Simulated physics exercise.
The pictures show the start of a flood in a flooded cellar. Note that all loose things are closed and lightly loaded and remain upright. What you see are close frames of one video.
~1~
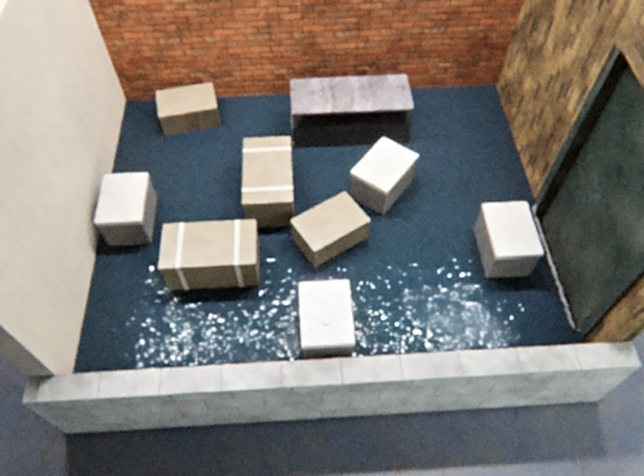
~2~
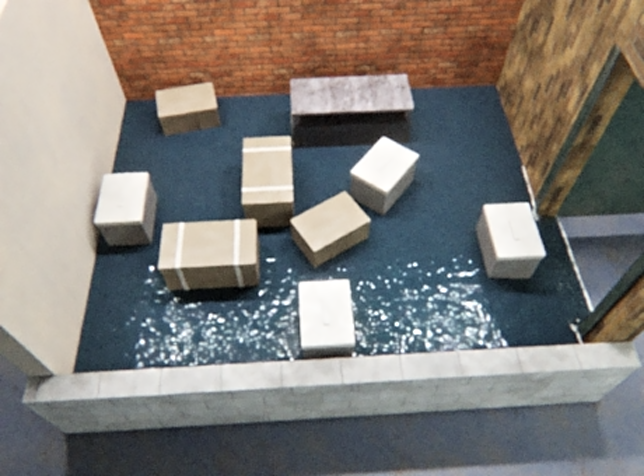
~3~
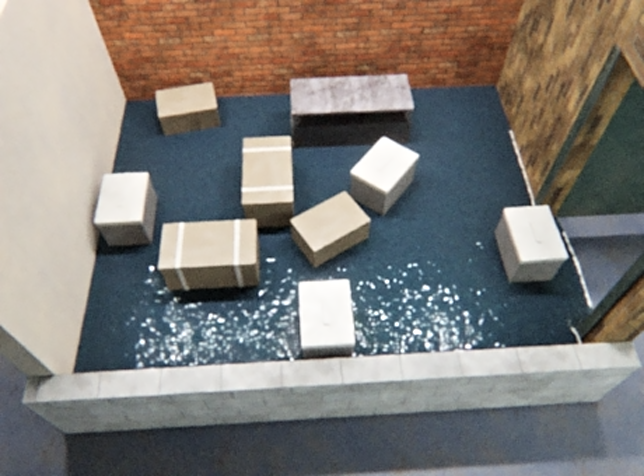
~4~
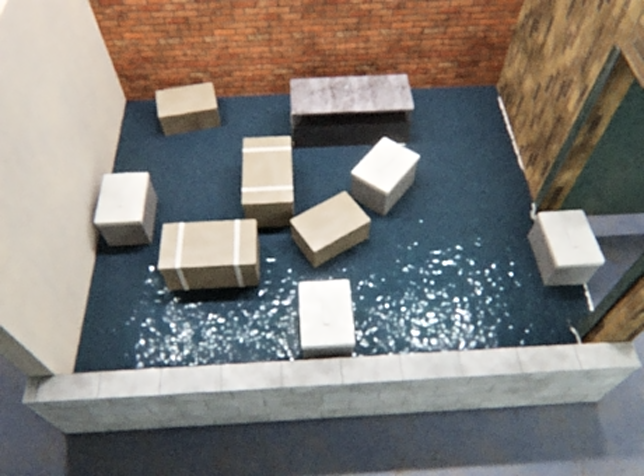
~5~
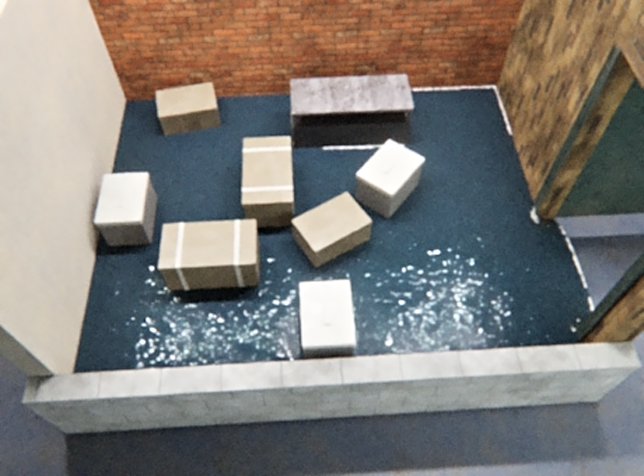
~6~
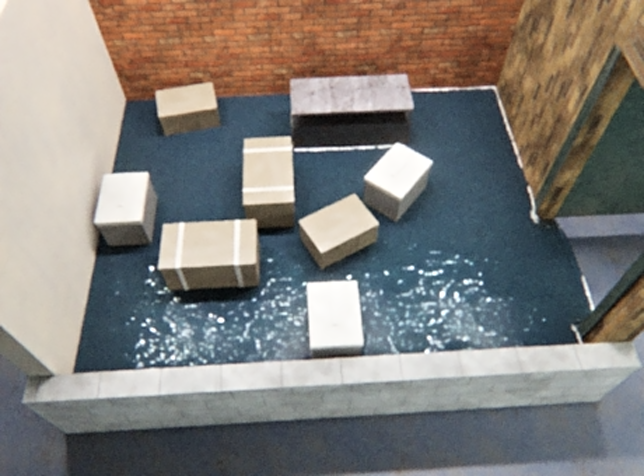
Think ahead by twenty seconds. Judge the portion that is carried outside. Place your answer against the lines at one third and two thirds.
It sits at or past the two-thirds line.
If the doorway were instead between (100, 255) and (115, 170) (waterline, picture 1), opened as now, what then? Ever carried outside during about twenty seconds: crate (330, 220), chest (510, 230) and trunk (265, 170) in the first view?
In turn: Yes, kept in, out.
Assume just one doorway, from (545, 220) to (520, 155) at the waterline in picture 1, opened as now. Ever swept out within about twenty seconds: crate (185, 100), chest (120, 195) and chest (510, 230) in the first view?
Outcome for each, in the order asked: Not flushed / not flushed / flushed.
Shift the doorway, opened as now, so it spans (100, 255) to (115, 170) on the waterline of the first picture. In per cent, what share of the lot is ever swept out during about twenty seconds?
Around 90 in a hundred.
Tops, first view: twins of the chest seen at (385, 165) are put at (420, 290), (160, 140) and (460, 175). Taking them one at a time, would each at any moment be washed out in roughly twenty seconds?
Taken in the given order, the three: Exits at some point, doesn't escape and exits at some point.
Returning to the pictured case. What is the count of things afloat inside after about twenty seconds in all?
2.
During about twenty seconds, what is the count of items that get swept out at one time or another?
Count: 6.
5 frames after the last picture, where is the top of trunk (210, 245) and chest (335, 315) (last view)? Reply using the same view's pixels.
Roughly (252, 251) for the first, roughly (413, 315) for the second.
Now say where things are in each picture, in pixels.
The first frame shows a chest at (385, 163), afloat; a crate at (330, 220), afloat; 0 of 8 have shifted.
The second frame shows a chest at (385, 163) floats; a crate at (330, 220) floats; 0 of 8 have shifted.
The third frame shows a chest at (385, 163) floats; a crate at (330, 220) floats; 1 of 8 have shifted.
The fourth frame shows a chest at (386, 164), afloat; a crate at (330, 220), afloat; 1 of 8 have shifted.
The fifth frame shows a chest at (391, 166) floats, close to its start; a crate at (332, 221) floats; 2 of 8 have shifted.
The sixth frame shows a chest at (399, 169) floats, close to its start; a crate at (339, 222) floats, close to its start; 4 of 8 have shifted.
A moment on, 1 of 8 are out; 7 afloat.
Next, 4 of 8 are out; 4 afloat.
Later, 5 of 8 are out; 3 afloat.
In the end, 6 of 8 are out; 2 afloat.
